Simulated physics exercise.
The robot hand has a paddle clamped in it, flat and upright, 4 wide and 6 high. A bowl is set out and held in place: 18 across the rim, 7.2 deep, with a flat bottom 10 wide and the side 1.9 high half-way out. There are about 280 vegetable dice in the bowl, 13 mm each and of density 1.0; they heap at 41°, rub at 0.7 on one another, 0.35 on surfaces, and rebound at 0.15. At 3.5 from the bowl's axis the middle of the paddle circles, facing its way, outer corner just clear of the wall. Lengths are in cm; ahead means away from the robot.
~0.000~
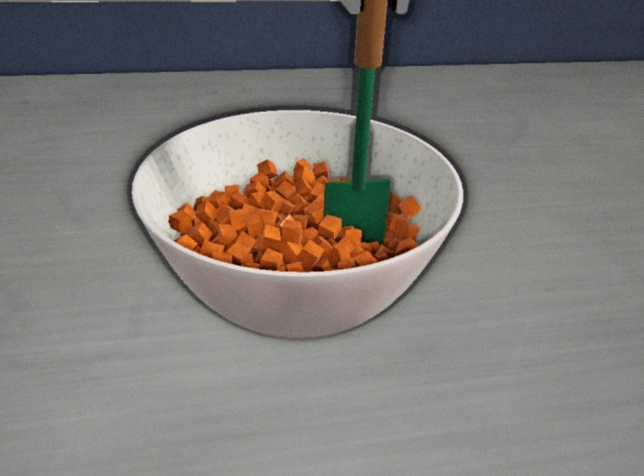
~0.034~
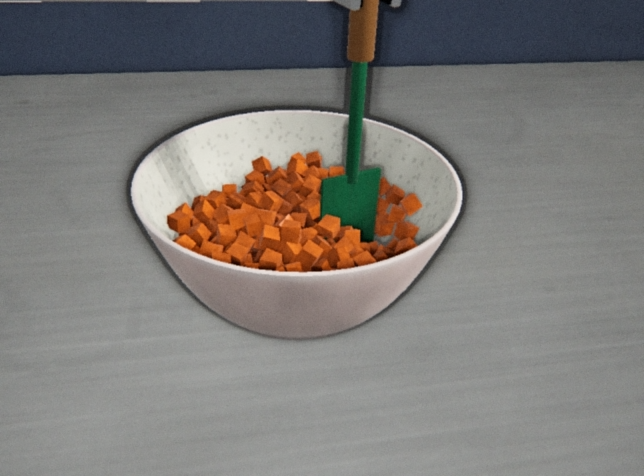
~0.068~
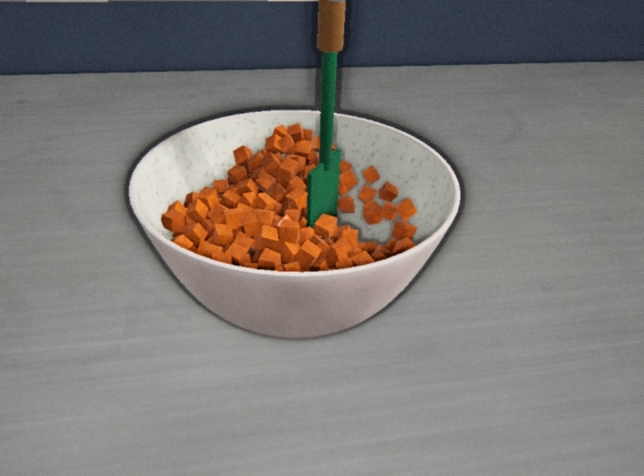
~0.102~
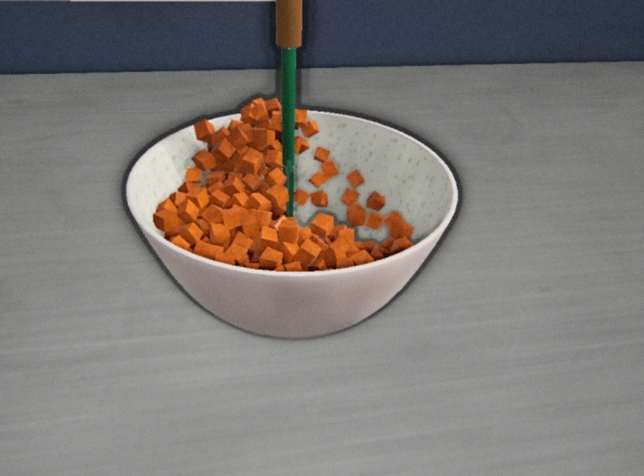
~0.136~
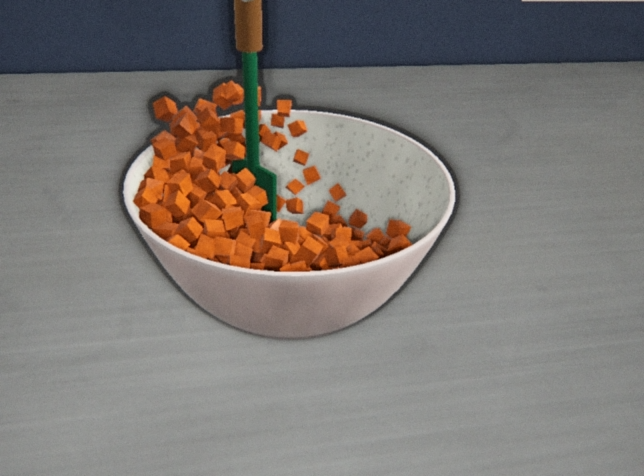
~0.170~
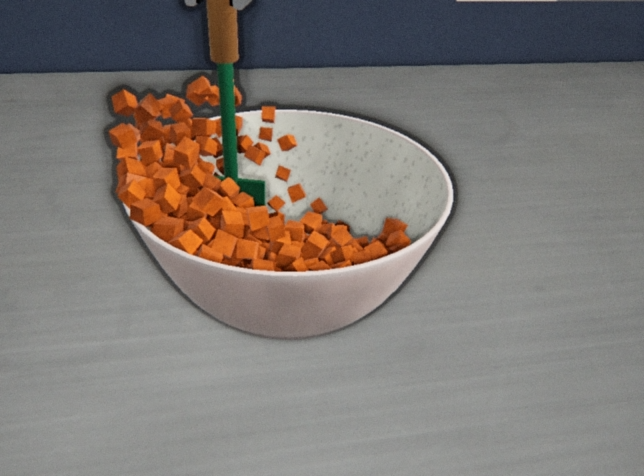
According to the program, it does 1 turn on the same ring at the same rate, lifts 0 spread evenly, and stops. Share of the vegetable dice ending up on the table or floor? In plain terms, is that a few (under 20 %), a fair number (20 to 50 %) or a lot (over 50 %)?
A fair number, 20 to 50 %.
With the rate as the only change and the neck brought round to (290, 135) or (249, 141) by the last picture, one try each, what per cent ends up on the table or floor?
So, roughly 10 percent the first time and 15 percent the second.
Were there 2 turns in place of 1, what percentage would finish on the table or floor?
Roughly 40 per cent would end up there.
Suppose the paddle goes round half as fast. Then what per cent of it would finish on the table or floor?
I'd expect about 10 %.
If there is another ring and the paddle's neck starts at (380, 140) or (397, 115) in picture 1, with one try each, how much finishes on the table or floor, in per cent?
Roughly 40 and 30 per cent.
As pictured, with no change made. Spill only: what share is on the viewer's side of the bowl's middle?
60 %, approximately.
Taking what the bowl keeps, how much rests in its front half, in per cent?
Close to 35 in a hundred.
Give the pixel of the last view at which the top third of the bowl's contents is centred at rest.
The centre sits around (337, 182) in the last picture.
By 0.24 s, 233° round, highest piece 11 above the table; 257 in the bowl, 25 in flight or on the tool.
By 0.30 s, 303° round, highest piece 11 above the table; 230 in the bowl, 10 on the table or floor, 42 in flight or on the tool.
By 0.53 s, 0° round, highest piece 7 above the table; 205 in the bowl, 76 on the table or floor, 1 in flight or on the tool.
By 1.23 s, 0° round, highest piece 7 above the table; 205 in the bowl, 77 on the table or floor.
Final count, 205 in the bowl, 77 on the table or floor. That is 27 % on the table or floor.
